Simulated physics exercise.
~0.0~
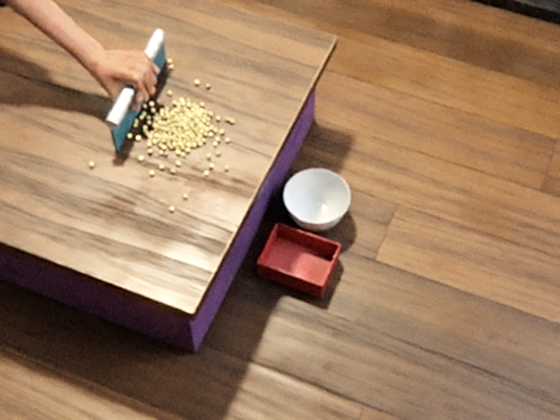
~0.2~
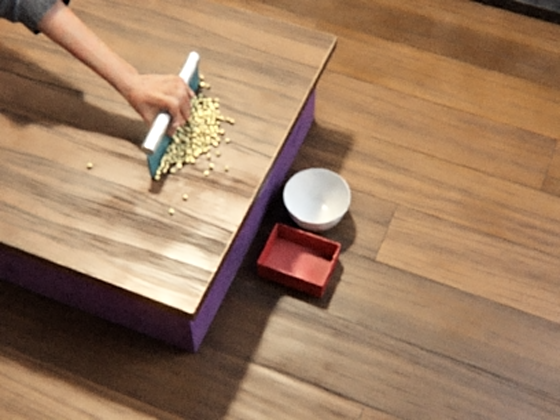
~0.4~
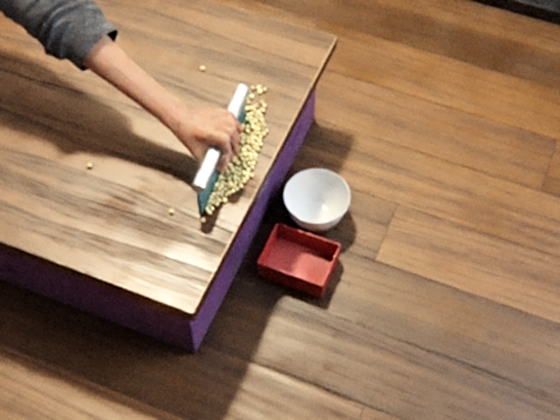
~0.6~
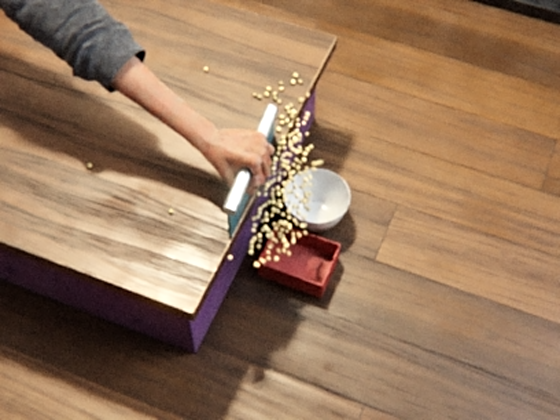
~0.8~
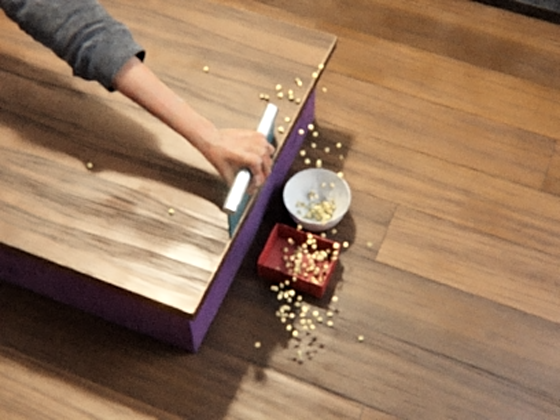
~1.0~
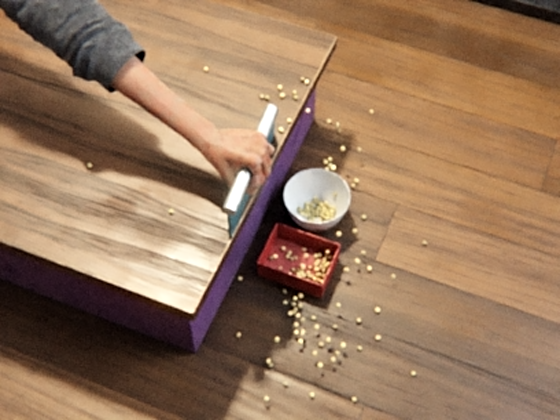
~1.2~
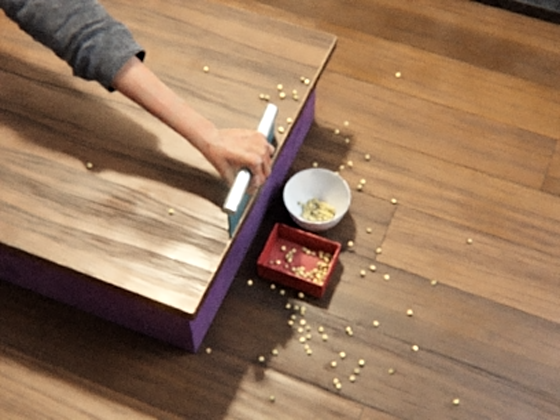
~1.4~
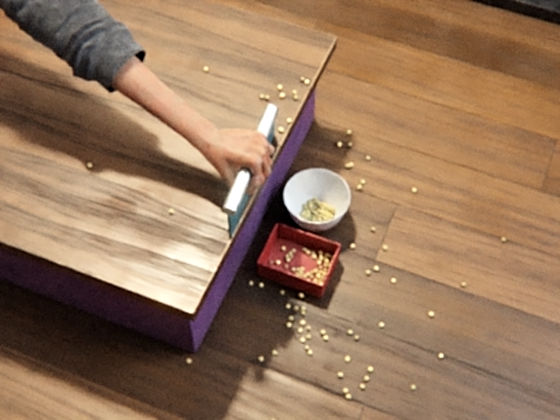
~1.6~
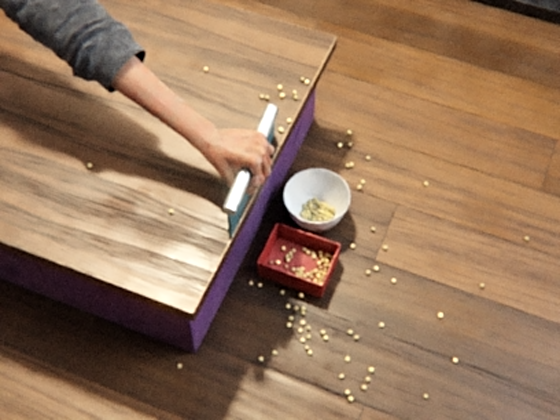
On a wooden tabletop with purple sides, seen from above, a hand holds a scraper with a pale handle and teal blade beside a loose scatter of small yellowish soya beans. The hand pushes the beans right and slightly down, gathering them into a long band near the table's edge. The scraper stops at the edge, and most of the beans spill over toward a white bowl and a red tin on the floor below. Some land in each container, while many others bounce and roll across the floorboards. The hand stays still as the beans settle, with a few left on the tabletop.
